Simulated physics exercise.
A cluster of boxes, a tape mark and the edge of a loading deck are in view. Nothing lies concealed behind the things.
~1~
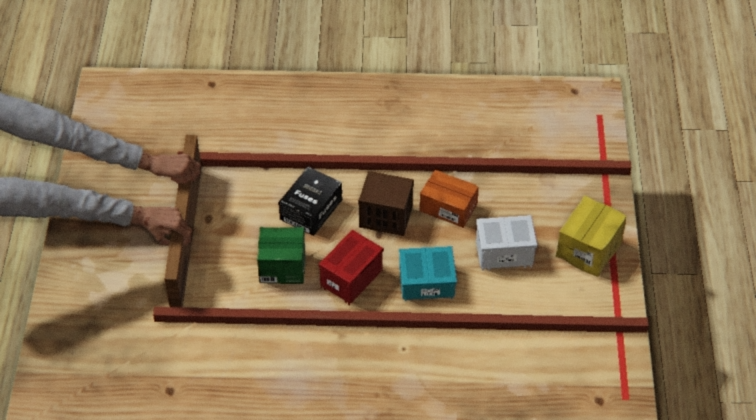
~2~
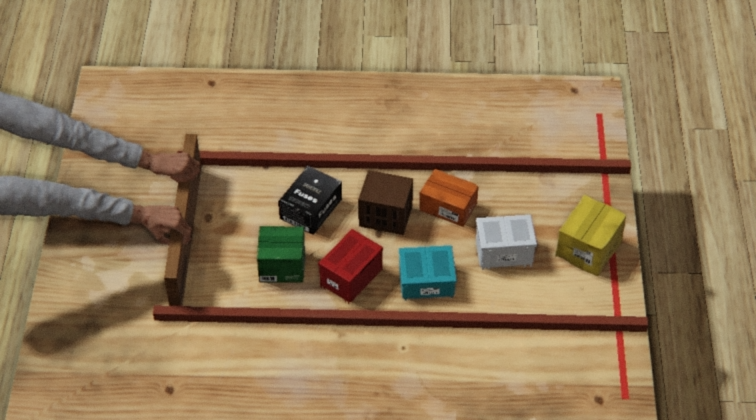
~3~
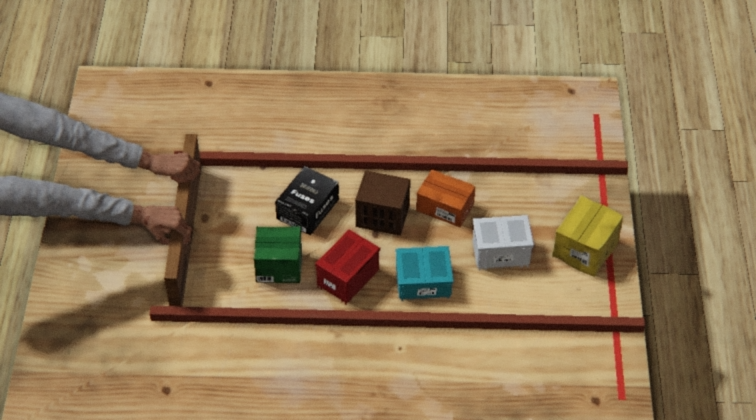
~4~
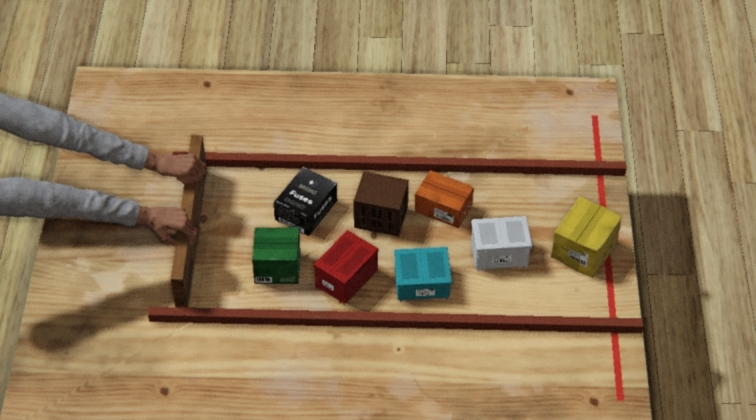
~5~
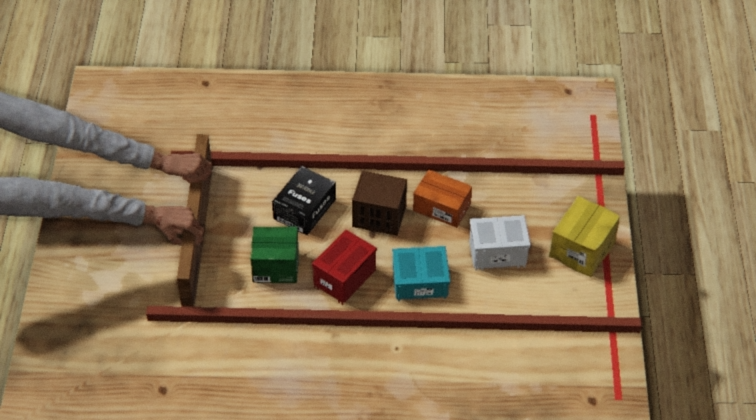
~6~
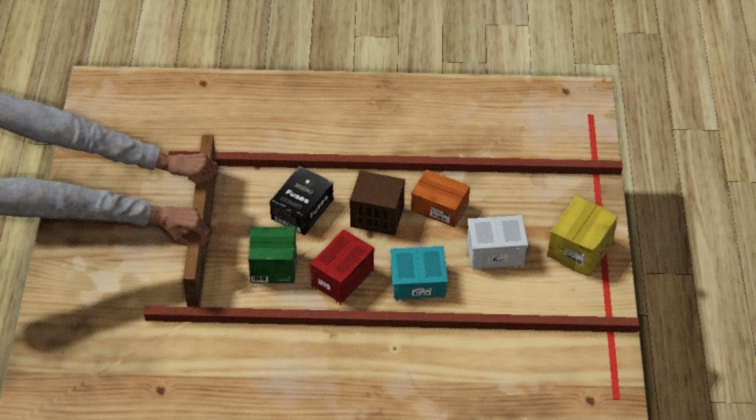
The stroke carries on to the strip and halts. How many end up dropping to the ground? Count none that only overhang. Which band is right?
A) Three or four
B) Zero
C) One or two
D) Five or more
The answer is D.
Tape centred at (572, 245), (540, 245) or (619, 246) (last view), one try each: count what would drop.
First 6, then 3, then 8.
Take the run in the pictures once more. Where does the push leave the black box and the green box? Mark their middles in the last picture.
They end up close to (621, 201) and (629, 264).
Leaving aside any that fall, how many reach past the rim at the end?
Expected count: 2.
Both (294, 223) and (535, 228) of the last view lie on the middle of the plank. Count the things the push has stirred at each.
At that stage 3; at the next, 8.
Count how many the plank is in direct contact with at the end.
2 are in contact with it.
A little later, none off yet; yellow parcel at rest near (582, 236); white tote at rest near (497, 243); orange parcel at rest near (440, 198).
Next, none off yet; yellow parcel shifted a little near (606, 229); white tote shifted about its own width near (539, 240); orange parcel shifted well along near (538, 193).
Later still, none off yet; yellow parcel tilted well over near (652, 226); white tote shifted well along near (597, 239); orange parcel shifted well along near (636, 187).
When it is over, the number that fall off is five or more; down, red tote, brown crate, turquoise tote, orange parcel, white tote and yellow parcel.
